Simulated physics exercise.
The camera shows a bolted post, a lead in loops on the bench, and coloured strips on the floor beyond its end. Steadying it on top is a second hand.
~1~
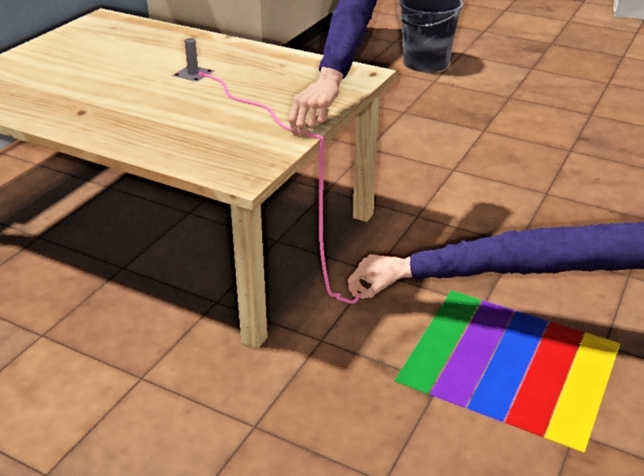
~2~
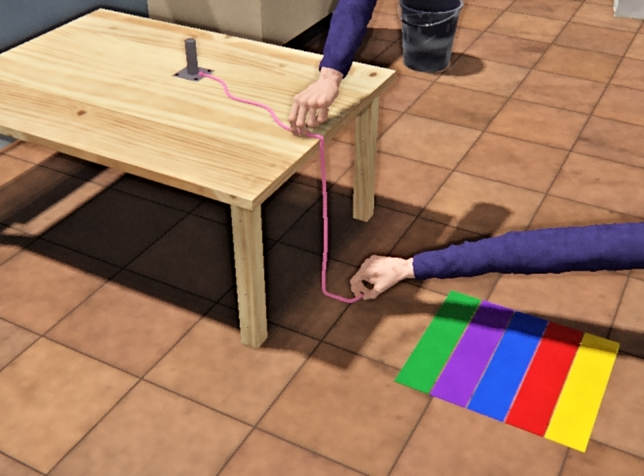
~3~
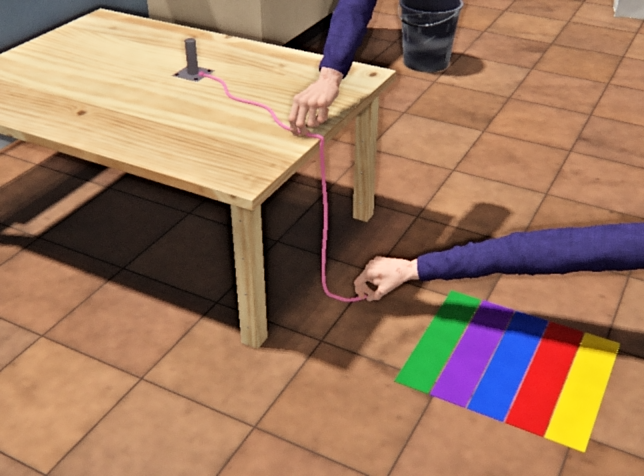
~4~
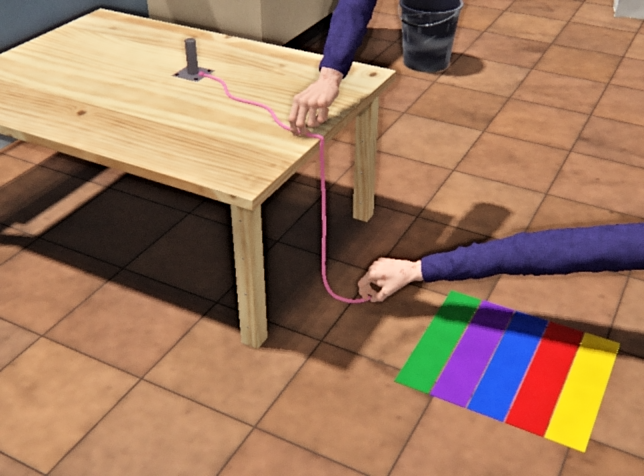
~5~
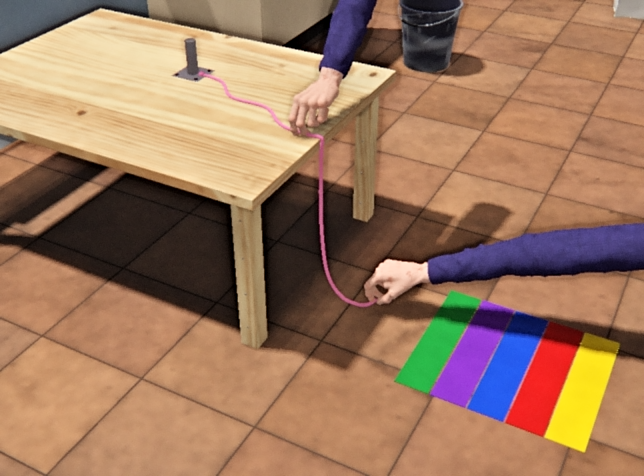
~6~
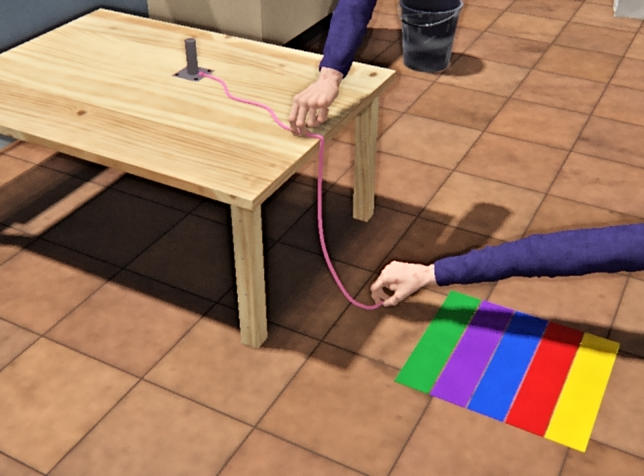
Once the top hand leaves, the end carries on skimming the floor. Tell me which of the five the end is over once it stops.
It is over the purple strip.
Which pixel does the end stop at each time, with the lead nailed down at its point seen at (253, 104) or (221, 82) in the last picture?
First try close to (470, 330), second close to (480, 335).
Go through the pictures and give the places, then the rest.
The first picture shows end (359, 294); green (422, 369); purple (457, 382); blue (494, 395); red (532, 409); yellow (572, 423).
The second picture shows end (362, 295); lead through (222, 82) (252, 103) (290, 129) (323, 171) (326, 229) (323, 283).
The third picture shows end (366, 296).
The fourth picture shows end (370, 298); lead through (222, 82) (252, 103) (290, 129) (322, 171) (324, 228) (326, 284).
The fifth picture shows end (376, 300).
The sixth picture shows end (382, 302); lead through (222, 82) (252, 103) (290, 129) (321, 170) (321, 227) (340, 285).
Early on, end near (414, 313); short of the strips.
Midway, end near (454, 326); over green.
At the end of the slack, end near (478, 334); over purple. Over purple.
